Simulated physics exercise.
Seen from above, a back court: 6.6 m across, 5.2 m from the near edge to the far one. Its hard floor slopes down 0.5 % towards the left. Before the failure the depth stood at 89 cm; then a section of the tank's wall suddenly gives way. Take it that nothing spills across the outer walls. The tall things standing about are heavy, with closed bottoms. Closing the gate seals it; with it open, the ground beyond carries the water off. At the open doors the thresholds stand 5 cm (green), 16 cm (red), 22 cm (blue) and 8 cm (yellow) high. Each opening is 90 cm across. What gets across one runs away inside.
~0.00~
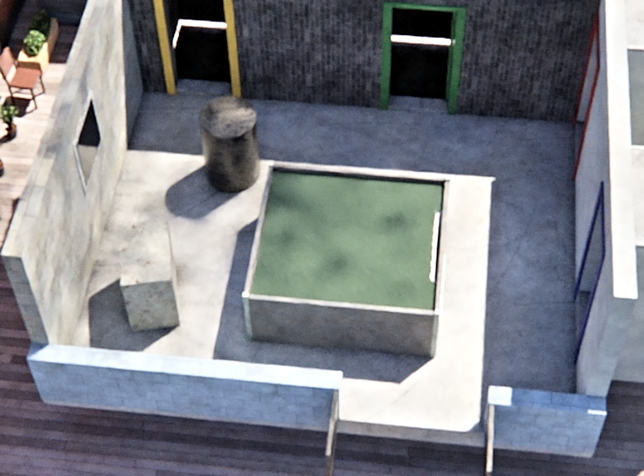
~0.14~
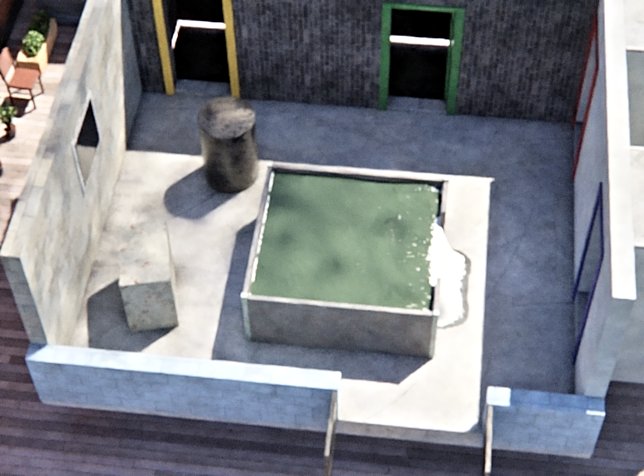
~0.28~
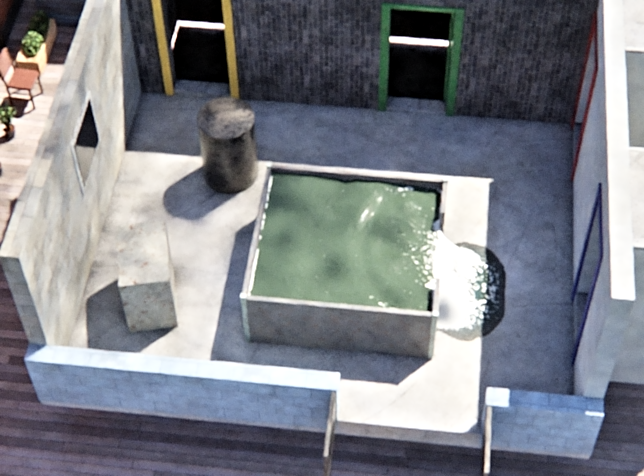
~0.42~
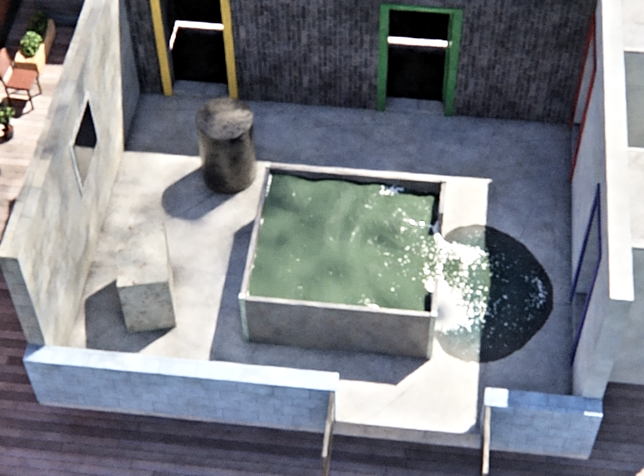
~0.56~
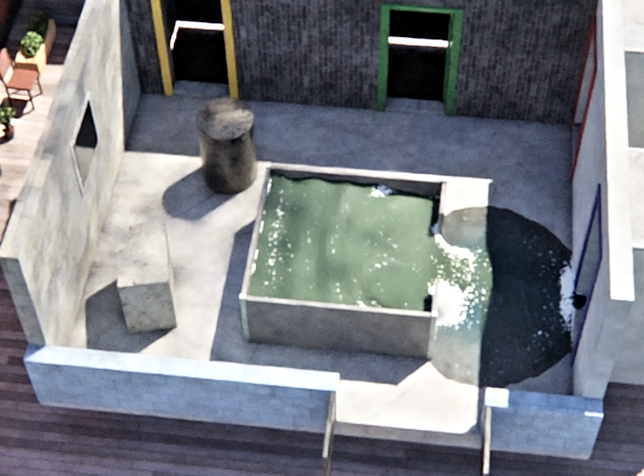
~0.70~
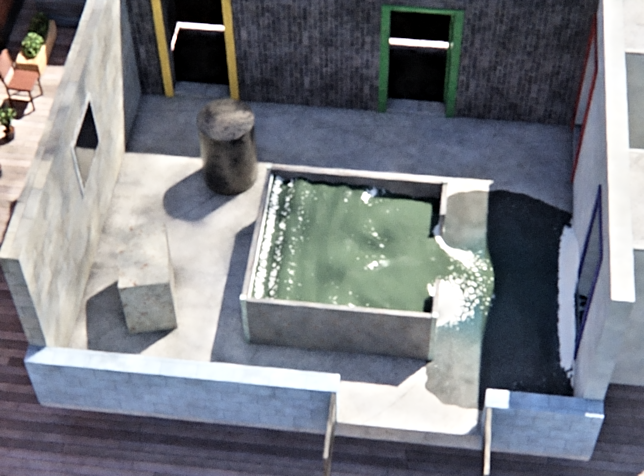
The clip shows a walled courtyard seen from above, where still green water in a square tank begins pouring through its right side, foaming and rippling as it spreads across the floor in a widening pool to the right-hand wall.
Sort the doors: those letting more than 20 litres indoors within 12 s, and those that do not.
The green door is among those letting more in; the red door is among those letting more in; the blue door is among those letting more in; the yellow door is among those letting more in.
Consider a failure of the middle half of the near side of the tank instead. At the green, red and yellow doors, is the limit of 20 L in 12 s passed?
Then green does not exceed it, red does not exceed it, yellow exceeds it.
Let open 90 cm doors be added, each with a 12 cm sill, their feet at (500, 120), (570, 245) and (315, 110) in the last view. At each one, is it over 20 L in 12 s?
The first one exceeds it, the second one exceeds it, and the third one doesn't reach it.
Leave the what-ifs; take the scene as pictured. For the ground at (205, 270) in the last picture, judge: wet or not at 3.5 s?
Untouched.
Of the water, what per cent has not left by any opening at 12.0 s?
I'd say close to 76 percent is still there.
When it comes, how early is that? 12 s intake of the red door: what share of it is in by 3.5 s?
45 per cent, roughly.
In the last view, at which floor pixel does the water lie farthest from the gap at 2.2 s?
I'd put it near pixel (566, 132) of the last picture.
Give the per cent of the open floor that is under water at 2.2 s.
Near 35 per cent is wet.
After 1.4 s water covers 25 % of the floor and is deepest (56 cm) near (566, 427); green door not reached, red door 11 cm at the sill, 0 L in, blue door 48 cm at the sill, 91 L in, yellow door not reached.
After 2.2 s water covers 35 % of the floor and is deepest (50 cm) near (566, 427); green door 5 cm at the sill, 0 L in, red door 21 cm at the sill, 4 L in, blue door 44 cm at the sill, 222 L in, yellow door not reached.
After 3.5 s water covers 65 % of the floor and is deepest (33 cm) near (566, 298); green door 10 cm at the sill, 8 L in, red door 20 cm at the sill, 42 L in, blue door 32 cm at the sill, 315 L in, yellow door 2 cm at the sill, 0 L in.
After 7.0 s water covers 100 % of the floor and is deepest (22 cm) near (133, 126); green door 8 cm at the sill, 43 L in, red door 18 cm at the sill, 93 L in, blue door 20 cm at the sill, 366 L in, yellow door 12 cm at the sill, 12 L in.
After 12.0 s water covers 100 % of the floor and is deepest (20 cm) near (104, 227); green door 6 cm at the sill, 61 L in, red door 10 cm at the sill, 96 L in, blue door 10 cm at the sill, 366 L in, yellow door 14 cm at the sill, 129 L in.
